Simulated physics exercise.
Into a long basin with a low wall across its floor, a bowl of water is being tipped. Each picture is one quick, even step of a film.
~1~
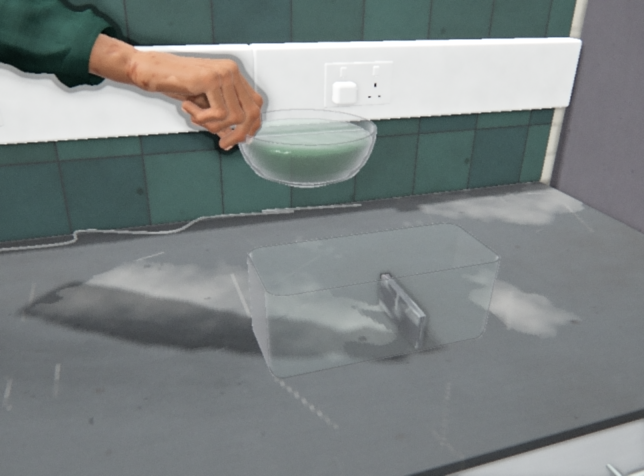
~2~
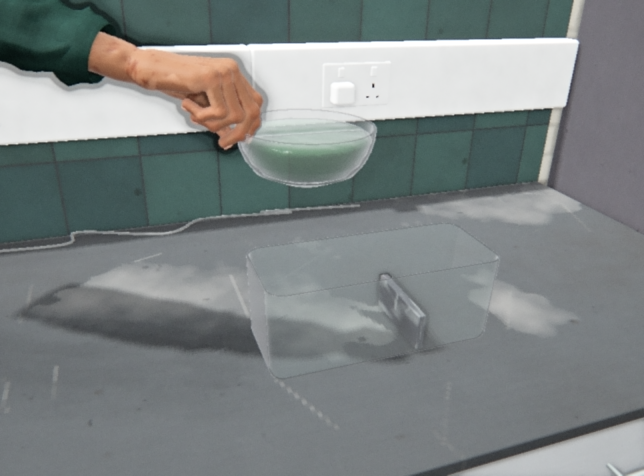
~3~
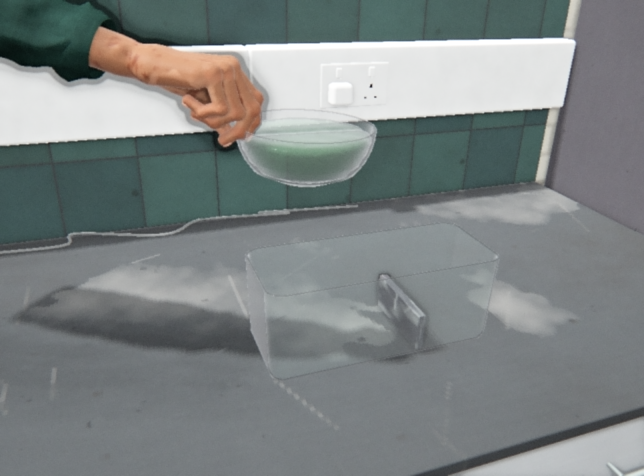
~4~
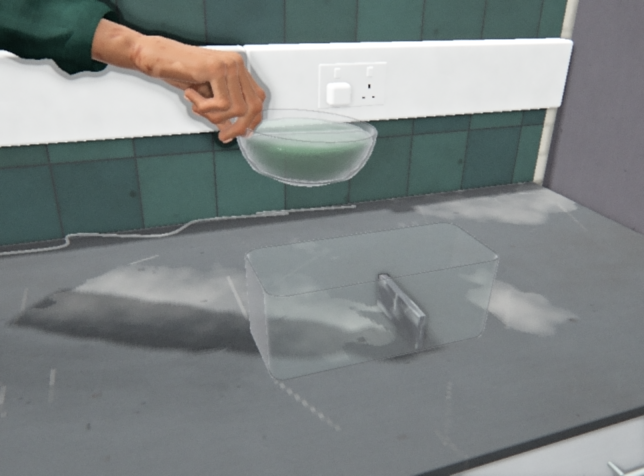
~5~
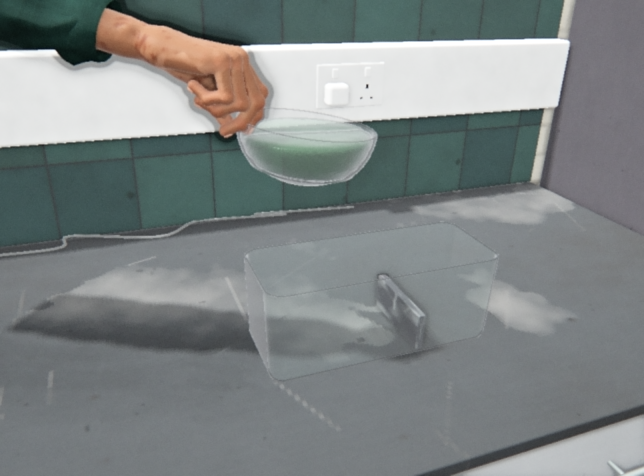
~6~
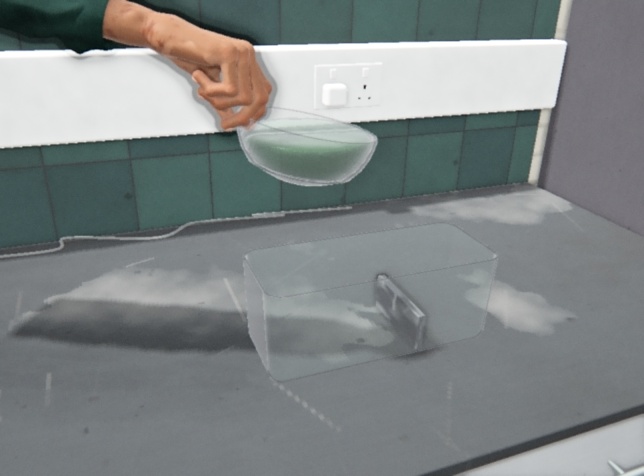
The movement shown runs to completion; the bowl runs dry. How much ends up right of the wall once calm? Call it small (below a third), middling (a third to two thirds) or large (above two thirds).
Middling.
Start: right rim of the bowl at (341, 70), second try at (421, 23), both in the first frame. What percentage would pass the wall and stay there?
25 %, then 70 %.
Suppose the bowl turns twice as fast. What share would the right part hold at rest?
Somewhere near 35 percent.
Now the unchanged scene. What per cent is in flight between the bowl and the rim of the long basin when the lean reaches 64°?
Something like 35 per cent of it.
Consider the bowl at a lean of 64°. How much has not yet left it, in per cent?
I'd reckon near 30 percent is still held at that tilt.
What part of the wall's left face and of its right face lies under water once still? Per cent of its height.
Left part: 20 per cent; right part: 60.
A moment on, the bowl is tipped part way and 31 per cent is still to pour, 7 is left of the wall and 25 right of it.
Next, the bowl is tipped right over and 0 per cent is still to pour, 39 is left of the wall and 56 right of it.
Then the bowl is tipped right over and 0 per cent is still to pour, 42 is left of the wall and 56 right of it.
Later the bowl is tipped right over and 0 per cent is still to pour, 42 is left of the wall and 56 right of it.
In the end 42 per cent lies left of the wall, 56 right of it and 1 outside.
